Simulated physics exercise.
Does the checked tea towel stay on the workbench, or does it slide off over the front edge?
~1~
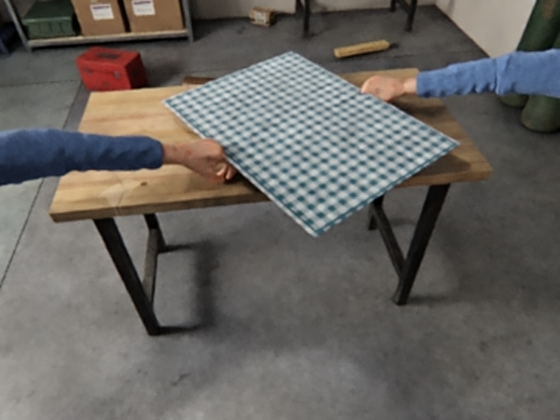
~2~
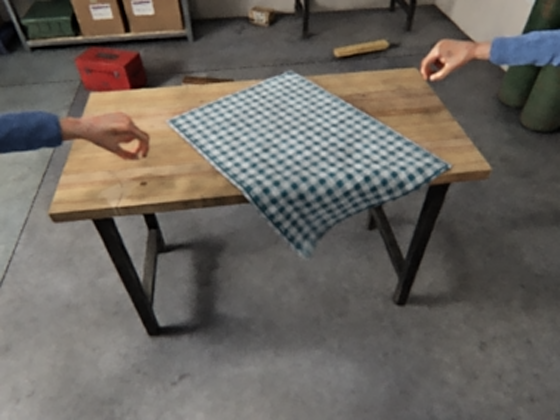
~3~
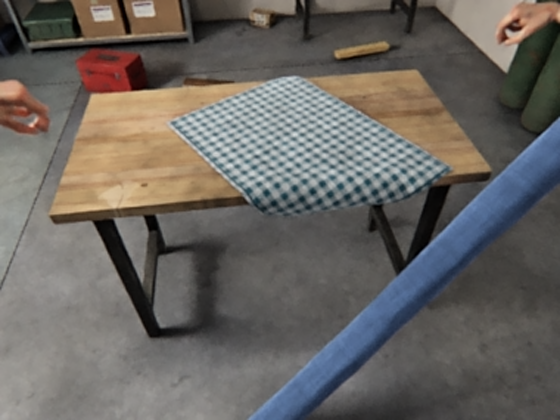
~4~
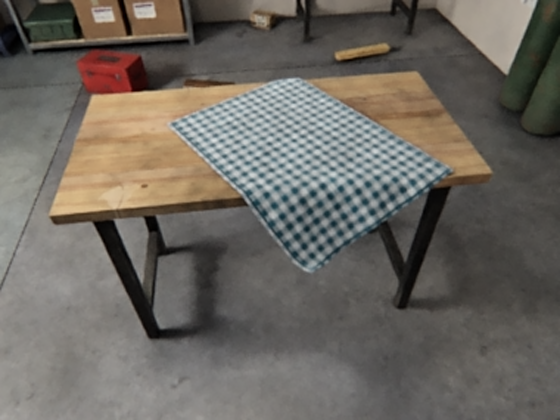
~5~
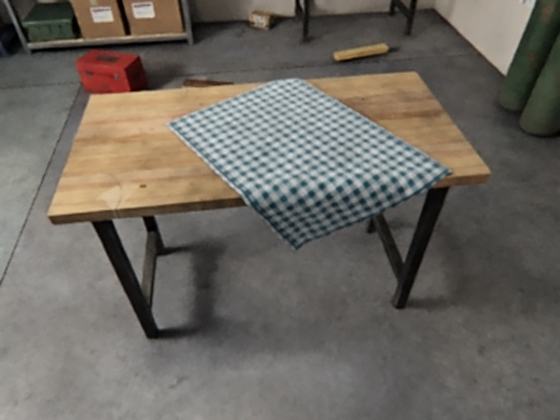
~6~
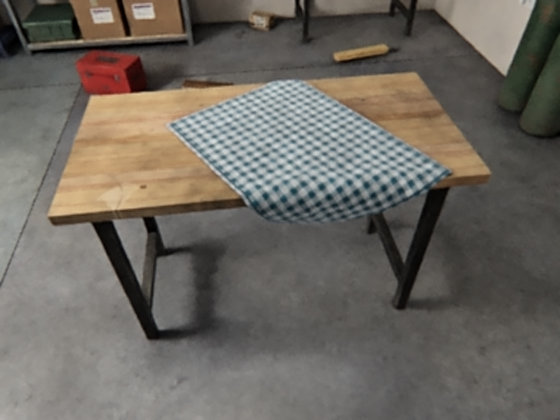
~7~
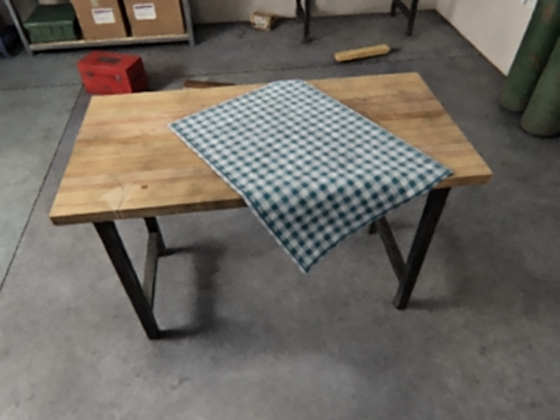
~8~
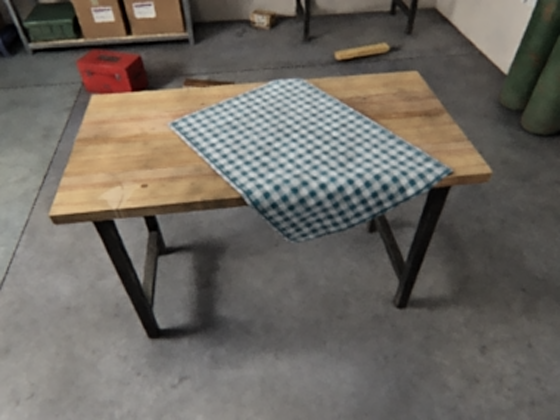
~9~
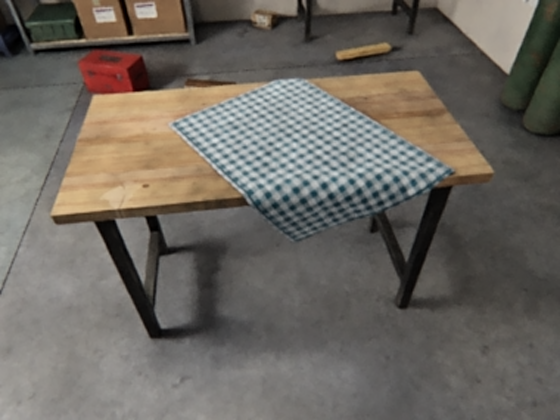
It stays on the workbench, with most of it lying on the top and one corner hanging over the front edge.
A checked tea towel, held level by two hands over a wooden workbench, is let go and its front corner droops over the edge. The hands withdraw, the hanging corner swings back and forth, and the towel stays on the bench.
